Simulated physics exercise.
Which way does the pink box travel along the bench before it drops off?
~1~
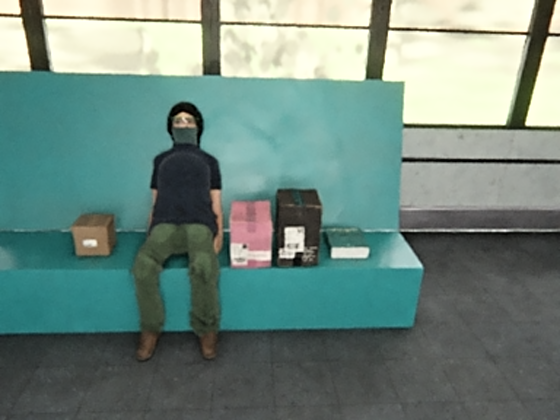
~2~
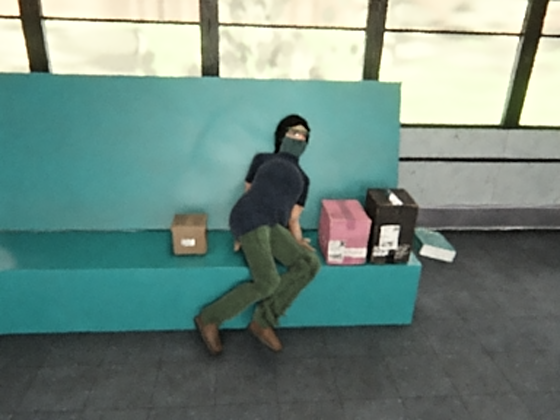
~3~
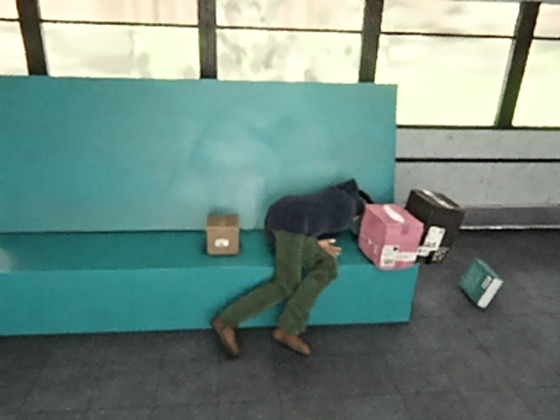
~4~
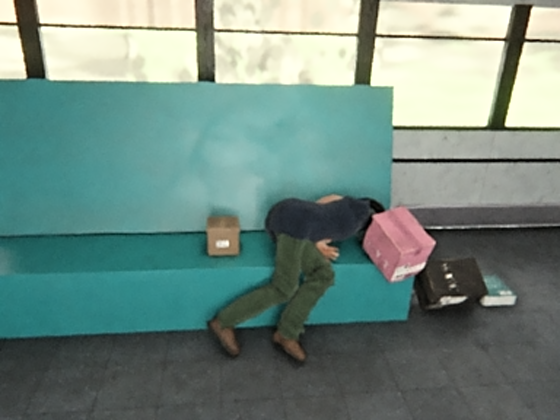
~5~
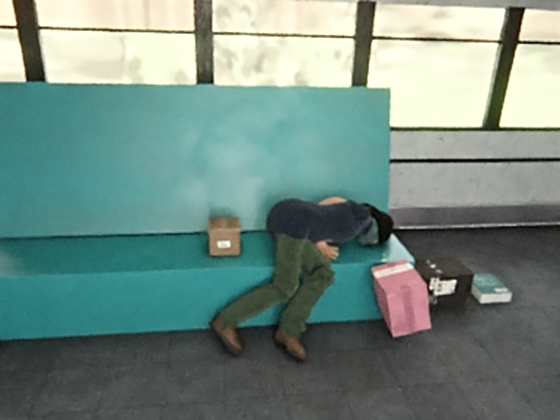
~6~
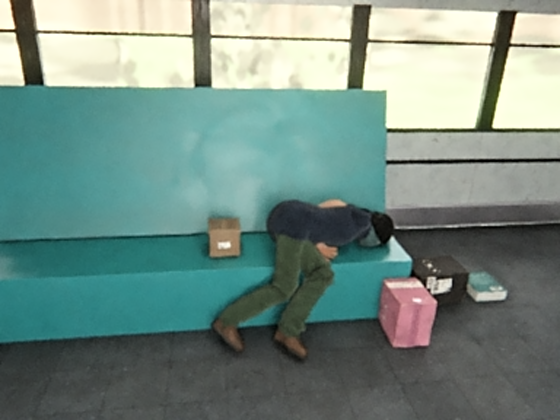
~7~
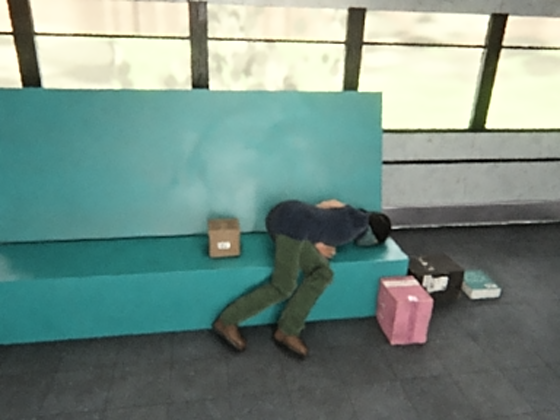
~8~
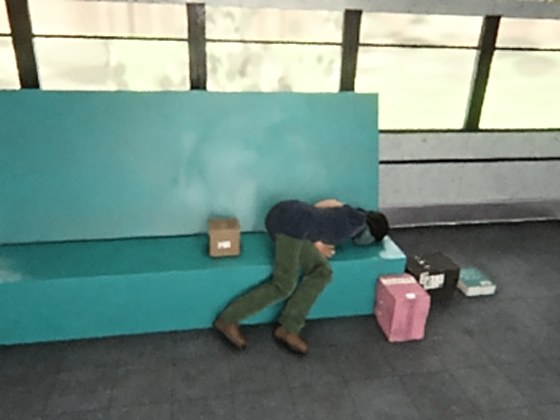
The pink box moves to the right along the bench, toward the end where the black box also goes over.
